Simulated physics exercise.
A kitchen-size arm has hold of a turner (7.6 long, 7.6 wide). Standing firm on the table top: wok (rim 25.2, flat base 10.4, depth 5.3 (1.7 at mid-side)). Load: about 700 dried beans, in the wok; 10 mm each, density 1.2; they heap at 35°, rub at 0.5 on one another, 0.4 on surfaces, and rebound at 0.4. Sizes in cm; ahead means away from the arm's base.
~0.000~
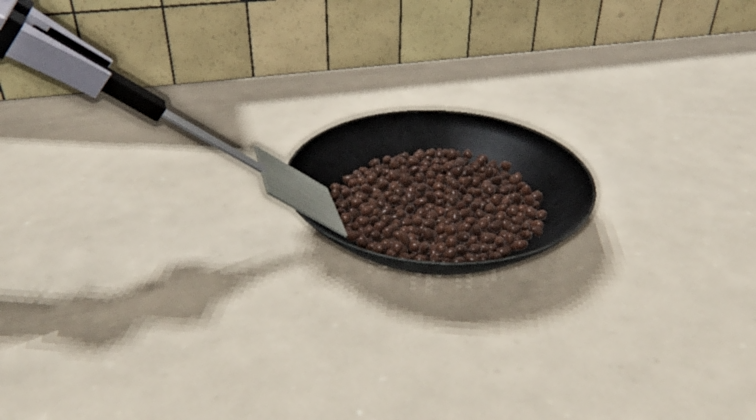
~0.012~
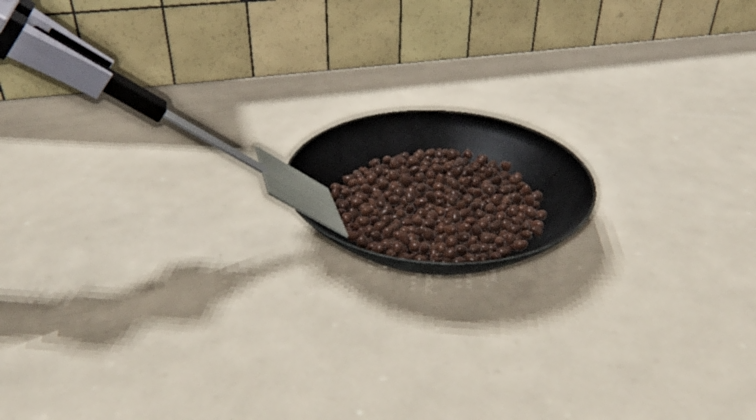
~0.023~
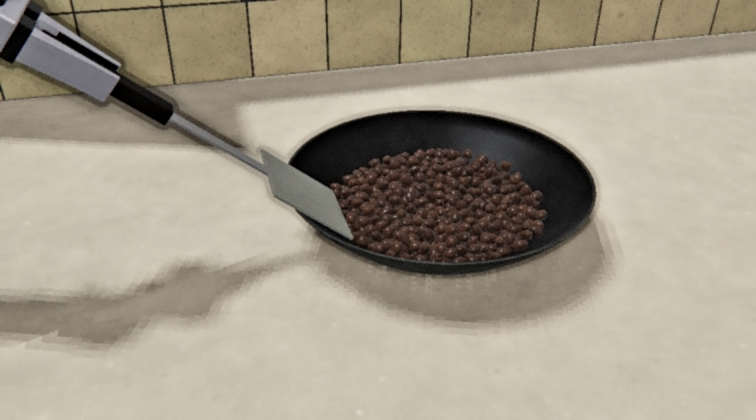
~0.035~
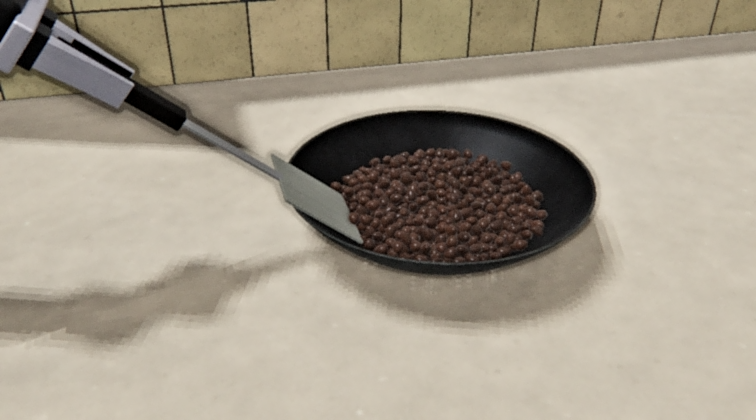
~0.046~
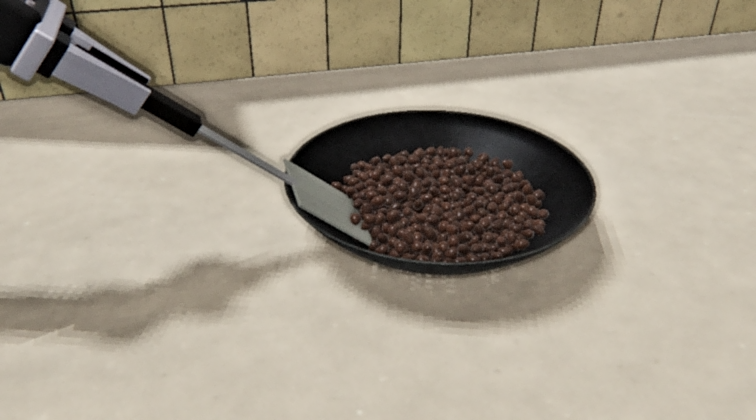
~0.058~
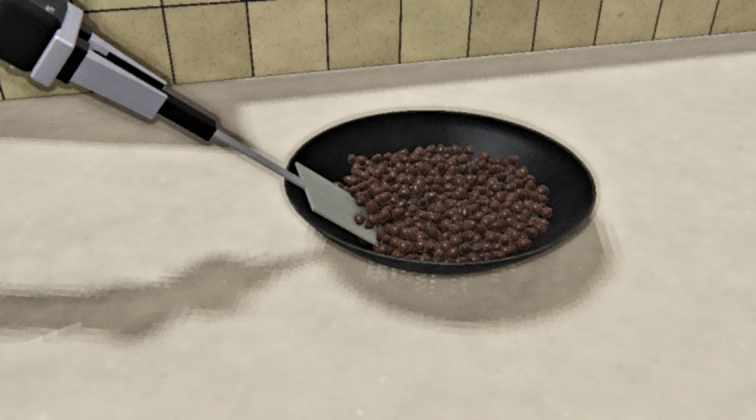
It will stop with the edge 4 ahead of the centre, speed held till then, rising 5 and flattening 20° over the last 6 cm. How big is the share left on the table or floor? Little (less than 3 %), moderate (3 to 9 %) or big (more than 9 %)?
On the table or floor the share is moderate, 3 to 9 %.
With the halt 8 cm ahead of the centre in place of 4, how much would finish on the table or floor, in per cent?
Then about 25 per cent.
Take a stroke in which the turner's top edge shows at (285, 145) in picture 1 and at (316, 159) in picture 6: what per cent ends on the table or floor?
Some 0 per cent.
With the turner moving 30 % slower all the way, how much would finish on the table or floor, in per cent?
In that case some 0 per cent.
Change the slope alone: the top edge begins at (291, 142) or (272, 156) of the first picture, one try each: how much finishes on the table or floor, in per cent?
Some 5 and 5 per cent.
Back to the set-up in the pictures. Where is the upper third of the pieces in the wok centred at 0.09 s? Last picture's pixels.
Near (470, 189).
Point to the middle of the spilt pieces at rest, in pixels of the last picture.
Around (652, 185).
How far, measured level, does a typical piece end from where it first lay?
Roughly 3 cm.
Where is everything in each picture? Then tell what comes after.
In the first picture, the turner top edge at (261, 168), sloping 40°; upper third of the load around (440, 198), from x 335 to 540, top at y 155; 695 in the wok.
In the second picture, the turner top edge at (262, 169), sloping 40°; upper third of the load around (440, 198), from x 335 to 540, top at y 155.
In the third picture, the turner top edge at (267, 171), sloping 40°; upper third of the load around (440, 198), from x 335 to 540, top at y 155.
In the fourth picture, the turner top edge at (278, 176), sloping 40°; upper third of the load around (440, 197), from x 335 to 540, top at y 155.
In the fifth picture, the turner top edge at (291, 181), sloping 40°; upper third of the load around (438, 194), from x 335 to 545, top at y 150.
In the sixth picture, the turner top edge at (304, 185), sloping 40°; upper third of the load around (445, 192), from x 340 to 545, top at y 150; 695 in the wok.
After 0.09 s, sloping 39°, highest piece 5 above the table; 695 in the wok.
After 0.13 s, sloping 31°, highest piece 6 above the table; 695 in the wok.
After 0.35 s, sloping 20°, highest piece 8 above the table; 665 in the wok, 24 on the table or floor, 6 on the blade or in flight.
After 1.40 s, sloping 20°, highest piece 6 above the table; 662 in the wok, 33 on the table or floor.
In the end, 662 in the wok, 33 on the table or floor. That is 5 % on the table or floor.
